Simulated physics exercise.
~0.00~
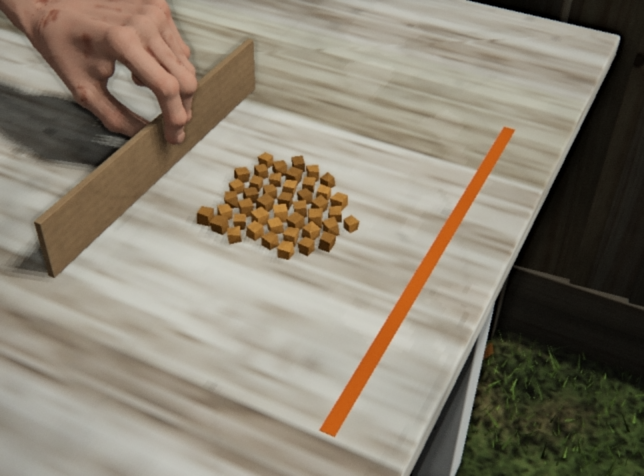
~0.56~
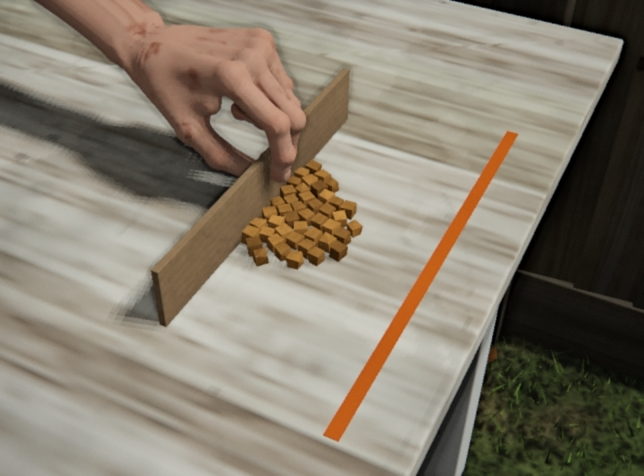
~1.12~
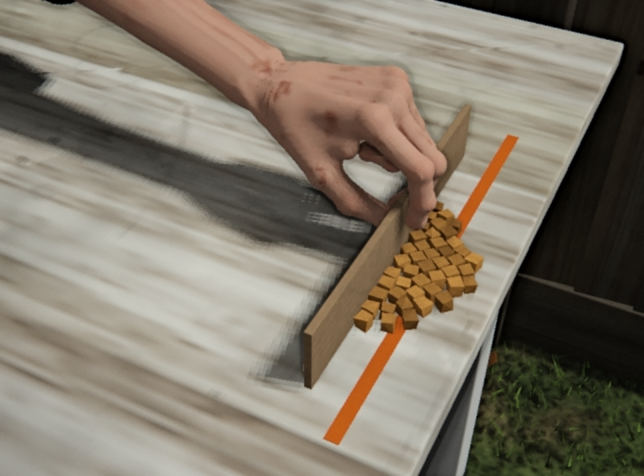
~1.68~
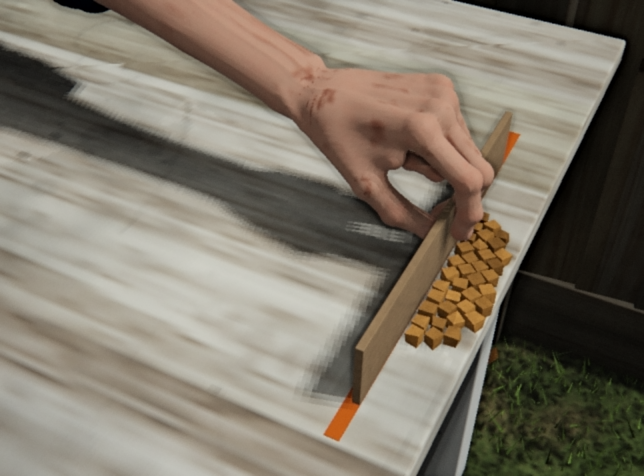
We see a hand holding an upright piece of card on a pale table and pushing a heap of small orange-brown cubes to the right, bunching them together and moving them across the orange tape, until the card is at the tape and the cubes sit by the table's edge.
